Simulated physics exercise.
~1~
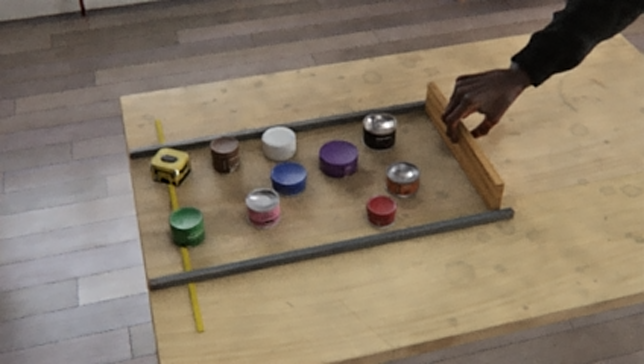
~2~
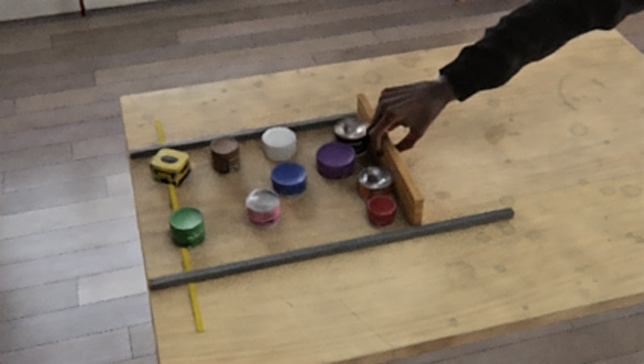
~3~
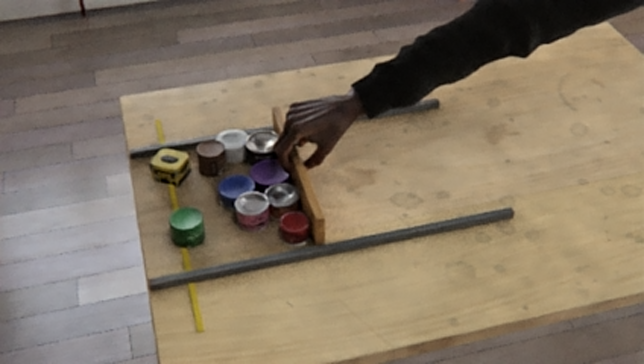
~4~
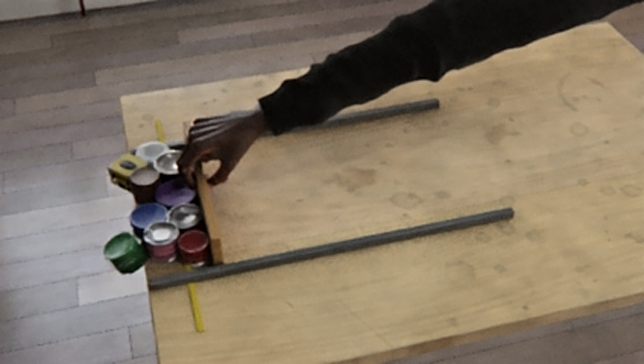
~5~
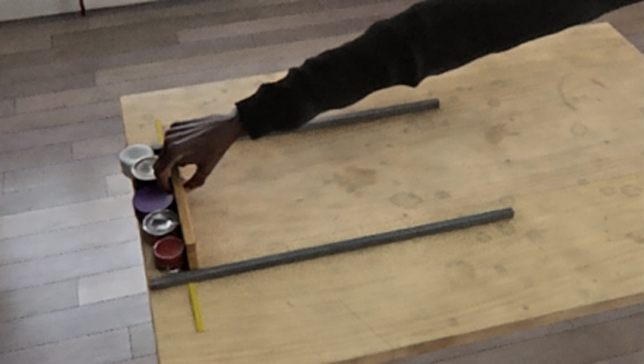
A hand slid a wooden board leftward between two dark rails, bunching up a scatter of colourful little tubs and pushing them to the table's end, where the green, blue, pink and brown ones and a yellow case went off the edge.
